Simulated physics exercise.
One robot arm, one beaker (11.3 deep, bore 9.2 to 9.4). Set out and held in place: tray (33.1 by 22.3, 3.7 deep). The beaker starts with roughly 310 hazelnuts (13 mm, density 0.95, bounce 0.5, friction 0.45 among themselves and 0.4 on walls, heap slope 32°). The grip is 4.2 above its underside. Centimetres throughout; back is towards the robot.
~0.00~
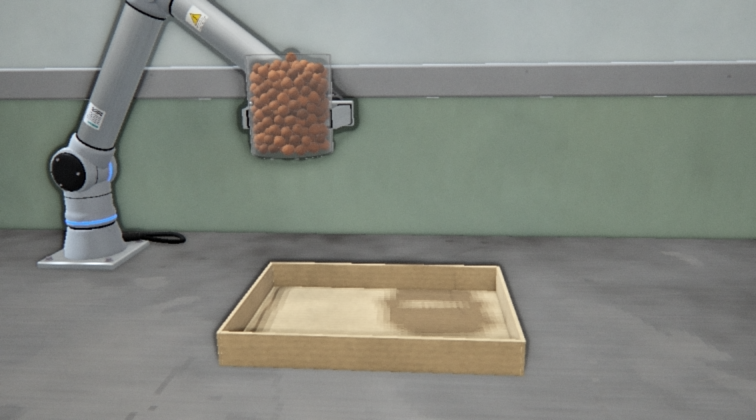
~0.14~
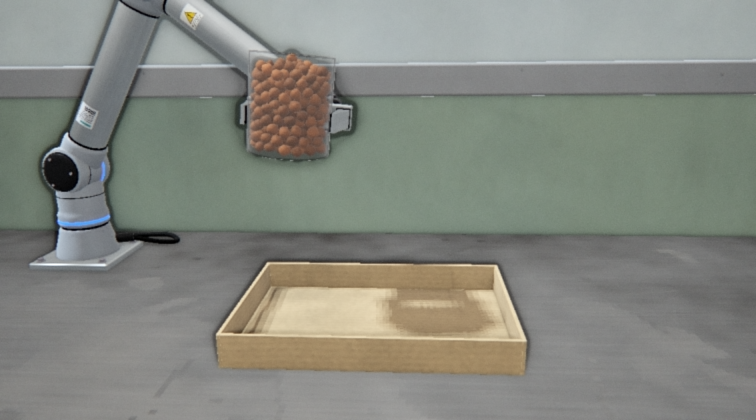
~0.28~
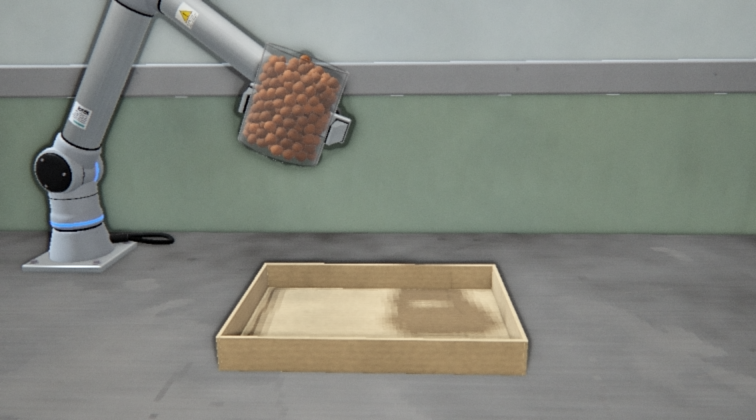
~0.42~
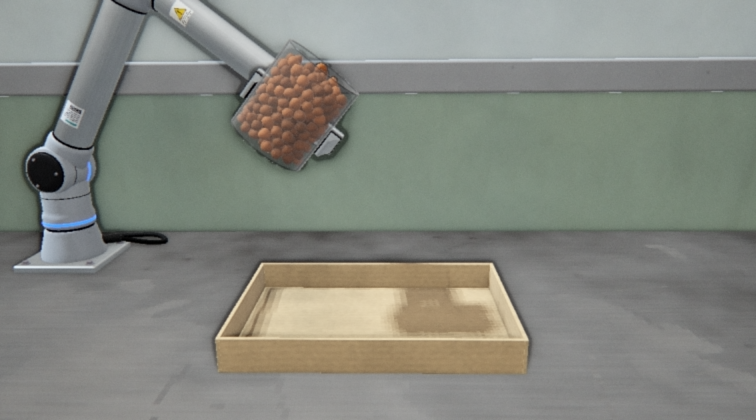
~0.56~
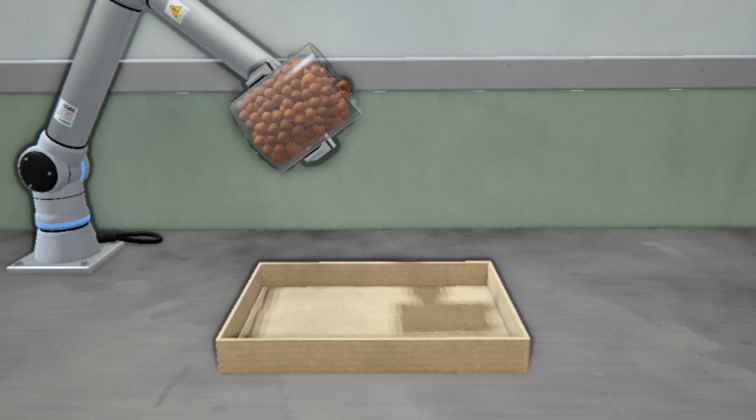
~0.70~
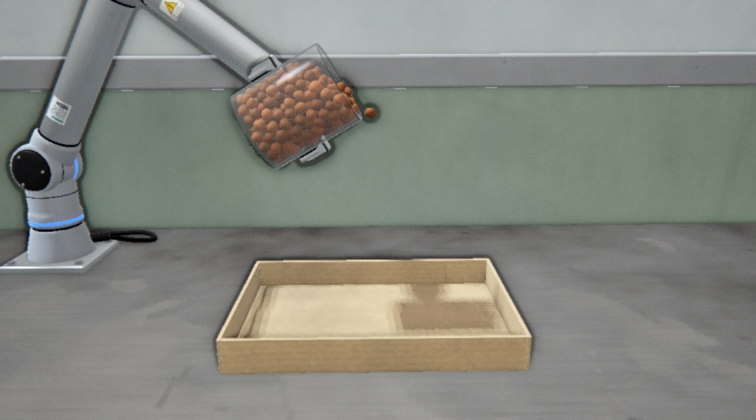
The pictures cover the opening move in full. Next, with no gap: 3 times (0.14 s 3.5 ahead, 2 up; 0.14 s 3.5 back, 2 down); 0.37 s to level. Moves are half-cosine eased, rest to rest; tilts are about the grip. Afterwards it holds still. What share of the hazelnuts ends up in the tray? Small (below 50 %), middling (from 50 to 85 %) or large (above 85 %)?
In the tray the share is small, below 50 %.
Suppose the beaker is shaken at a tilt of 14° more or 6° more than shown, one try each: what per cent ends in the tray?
Some 55 and 40 per cent.
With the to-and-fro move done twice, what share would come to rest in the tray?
In that case some 25 per cent.
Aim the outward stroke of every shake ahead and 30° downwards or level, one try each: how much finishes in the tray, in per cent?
Some 15 and 20 per cent.
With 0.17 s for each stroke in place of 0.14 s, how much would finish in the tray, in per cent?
In that case some 15 per cent.
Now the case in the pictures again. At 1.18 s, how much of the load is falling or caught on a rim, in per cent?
Roughly 4 per cent.
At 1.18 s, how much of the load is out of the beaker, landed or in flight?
Some 15 per cent.
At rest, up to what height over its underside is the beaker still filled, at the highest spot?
About 8.5 cm.
After 1.18 s, tilted 60° forward, highest piece 31 above the table; 263 in the beaker, 39 in the tray, 11 in flight or on a rim.
After 1.67 s, tilted 44° forward, highest piece 30 above the table; 211 in the beaker, 91 in the tray, 3 on the table or floor, 8 in flight or on a rim.
After 2.11 s, level, highest piece 31 above the table; 211 in the beaker, 96 in the tray, 6 on the table or floor.
After 3.16 s, level, highest piece 31 above the table; 211 in the beaker, 96 in the tray, 6 on the table or floor.
At rest, 211 in the beaker, 96 in the tray, 6 on the table or floor. That is 31 % in the tray.
